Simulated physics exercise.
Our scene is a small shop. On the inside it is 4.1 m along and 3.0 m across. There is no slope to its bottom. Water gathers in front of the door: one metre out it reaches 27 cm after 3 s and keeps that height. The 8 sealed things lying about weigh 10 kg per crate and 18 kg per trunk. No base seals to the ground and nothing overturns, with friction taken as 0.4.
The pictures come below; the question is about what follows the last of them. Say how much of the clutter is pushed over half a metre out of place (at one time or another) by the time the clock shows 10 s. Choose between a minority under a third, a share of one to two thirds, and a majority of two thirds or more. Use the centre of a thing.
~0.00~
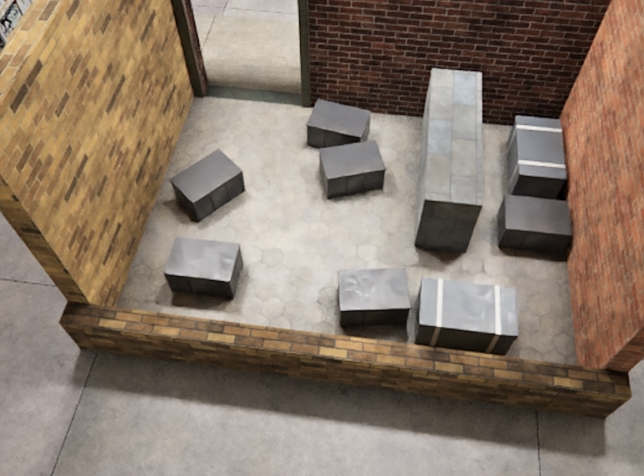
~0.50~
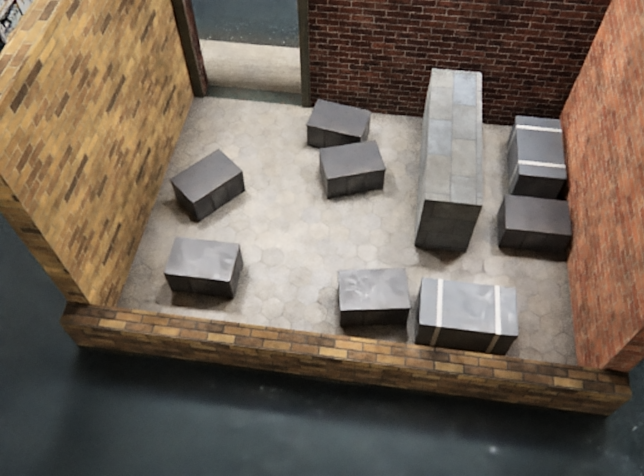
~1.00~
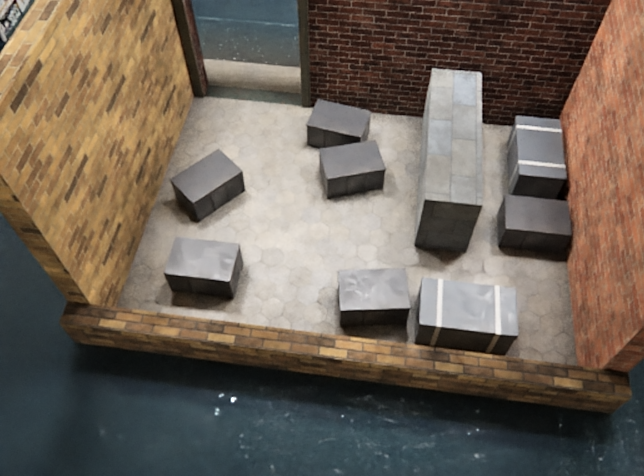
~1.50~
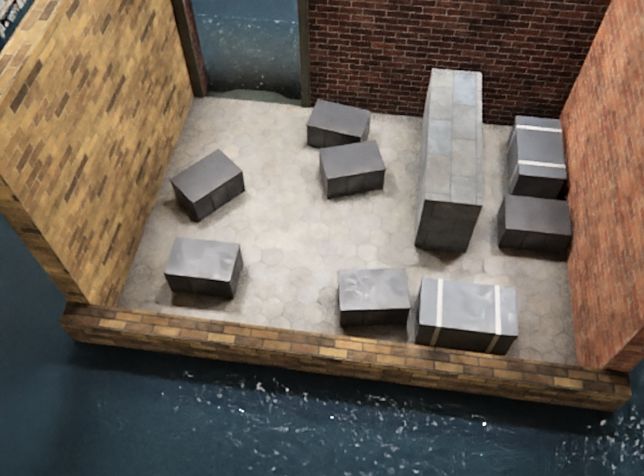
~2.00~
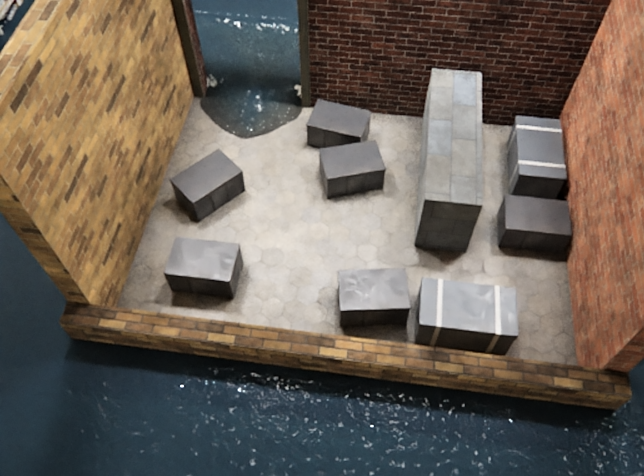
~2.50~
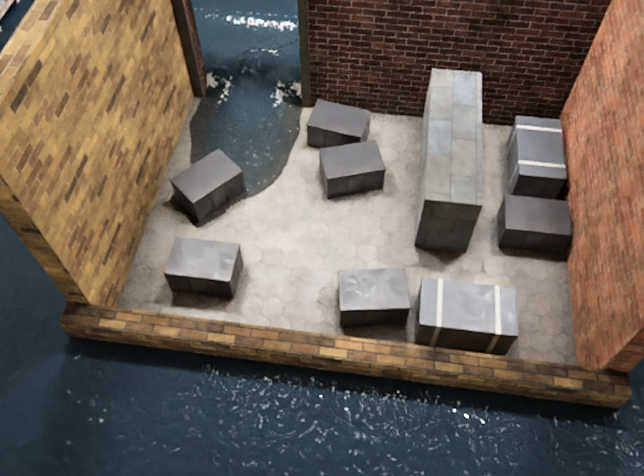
A share of one to two thirds.
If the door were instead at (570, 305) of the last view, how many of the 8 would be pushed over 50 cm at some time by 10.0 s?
Then 7.
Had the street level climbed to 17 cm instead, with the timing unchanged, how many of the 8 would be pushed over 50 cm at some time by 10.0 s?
Then the count would be 4.
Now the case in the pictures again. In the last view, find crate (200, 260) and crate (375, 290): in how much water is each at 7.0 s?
Around 13 cm and 12 cm.
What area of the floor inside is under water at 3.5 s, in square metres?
About 4.5 m2.
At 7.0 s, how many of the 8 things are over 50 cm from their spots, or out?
The number I get is 4.
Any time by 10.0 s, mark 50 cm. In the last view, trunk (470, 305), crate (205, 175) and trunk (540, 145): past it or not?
So that's beyond it for the first, beyond it for the second and inside it for the last.
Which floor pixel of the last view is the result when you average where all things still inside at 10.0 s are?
Centre of the remaining things: Roughly (447, 216).
After 3.5 s 1 of 8 are over 50 cm from their spots; 0 afloat.
After 4.5 s 1 of 8 are over 50 cm from their spots; 2 afloat.
After 7.0 s 4 of 8 are over 50 cm from their spots; 4 afloat.
After 10.0 s 5 of 8 are over 50 cm from their spots, and 5 have been at some point; 8 afloat.
